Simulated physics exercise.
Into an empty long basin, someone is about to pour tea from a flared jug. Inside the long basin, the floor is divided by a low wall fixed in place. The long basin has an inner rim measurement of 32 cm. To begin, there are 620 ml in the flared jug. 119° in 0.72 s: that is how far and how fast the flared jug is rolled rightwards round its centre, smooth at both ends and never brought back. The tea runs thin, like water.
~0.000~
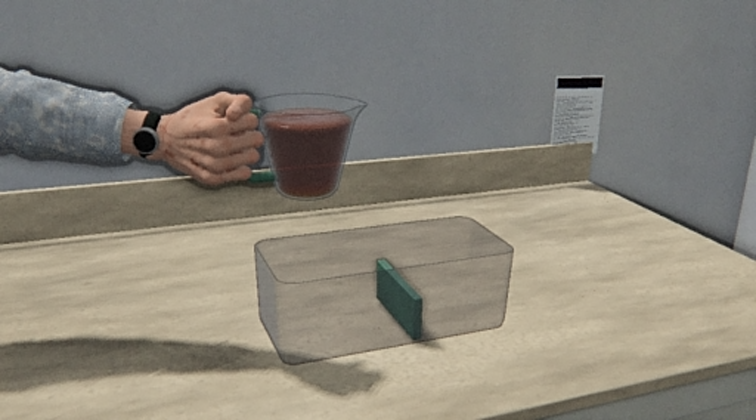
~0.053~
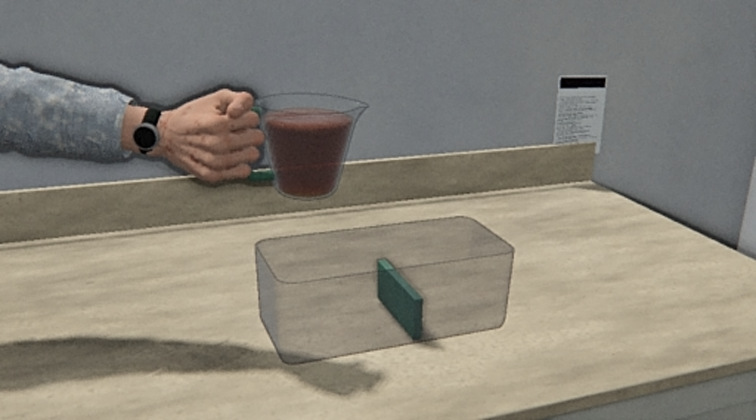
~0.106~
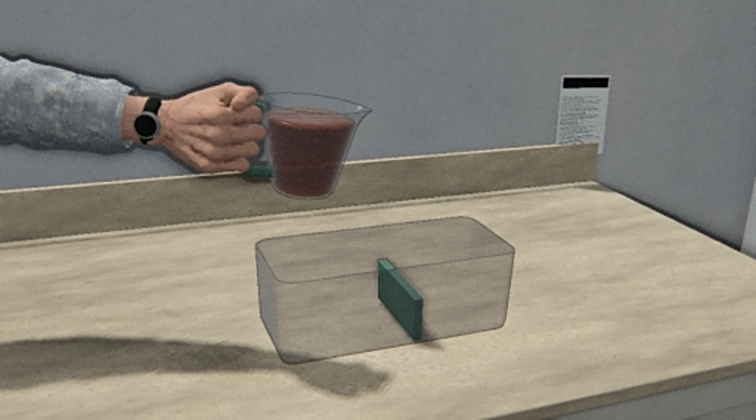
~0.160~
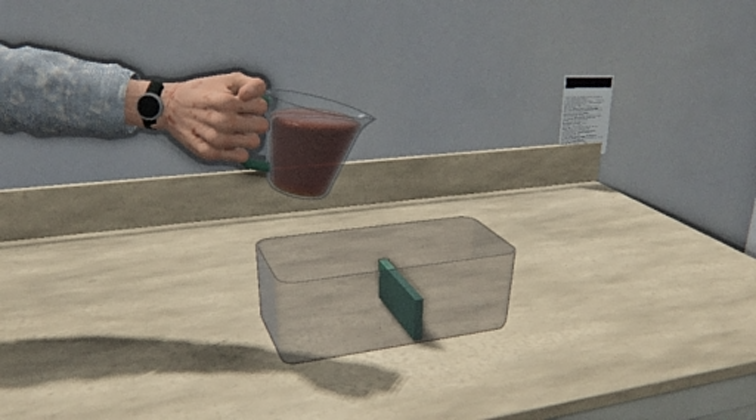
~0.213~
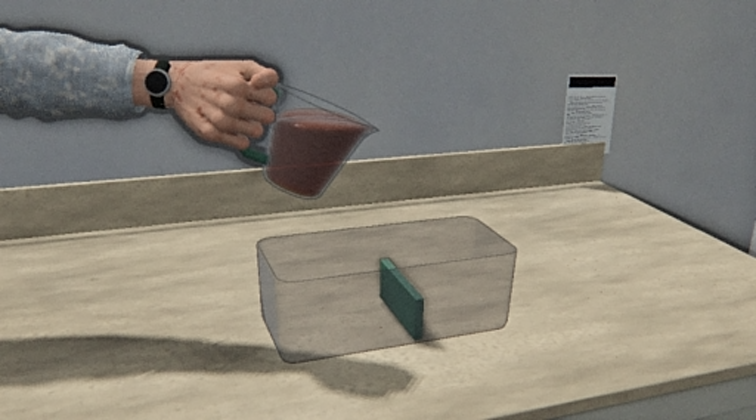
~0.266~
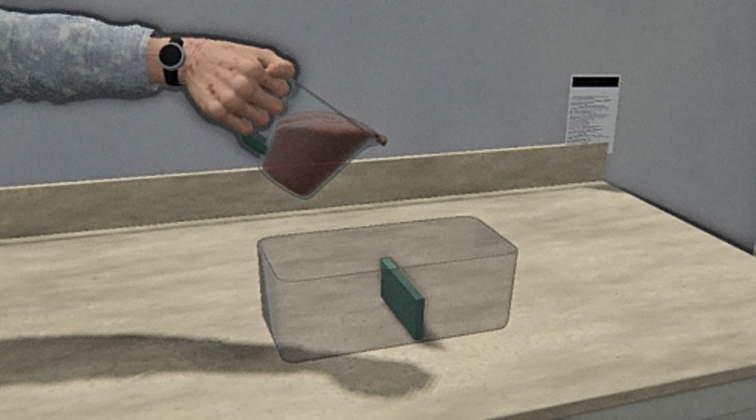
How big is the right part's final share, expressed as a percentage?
Some 33 per cent.
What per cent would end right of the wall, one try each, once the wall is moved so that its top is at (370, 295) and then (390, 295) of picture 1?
80 in a hundred, followed by 45 in a hundred.
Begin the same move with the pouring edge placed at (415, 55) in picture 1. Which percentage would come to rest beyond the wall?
It would then come to around 75 percent.
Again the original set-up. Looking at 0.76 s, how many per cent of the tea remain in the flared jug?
1 %.
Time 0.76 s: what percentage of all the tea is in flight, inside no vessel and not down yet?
I'd say some 7 per cent is in the air.
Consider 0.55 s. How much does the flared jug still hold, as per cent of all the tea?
Around 30 percent.
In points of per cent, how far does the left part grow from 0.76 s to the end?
It comes to some 2 per cent.
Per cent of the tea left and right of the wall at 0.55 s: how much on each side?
Around 12 on the left side and 32 on the right side.
By 0.55 s the tilt is 104° and 30 per cent is still to pour, 12 is left of the wall and 31 right of it.
By 0.76 s the tilt is 119° and 1 per cent is still to pour, 60 is left of the wall and 32 right of it.
By 0.98 s the tilt is 119° and 0 per cent is still to pour, 62 is left of the wall and 33 right of it.
By 1.22 s the tilt is 119° and 0 per cent is still to pour, 62 is left of the wall and 33 right of it.
At rest 62 per cent lies left of the wall, 33 right of it and 5 outside.
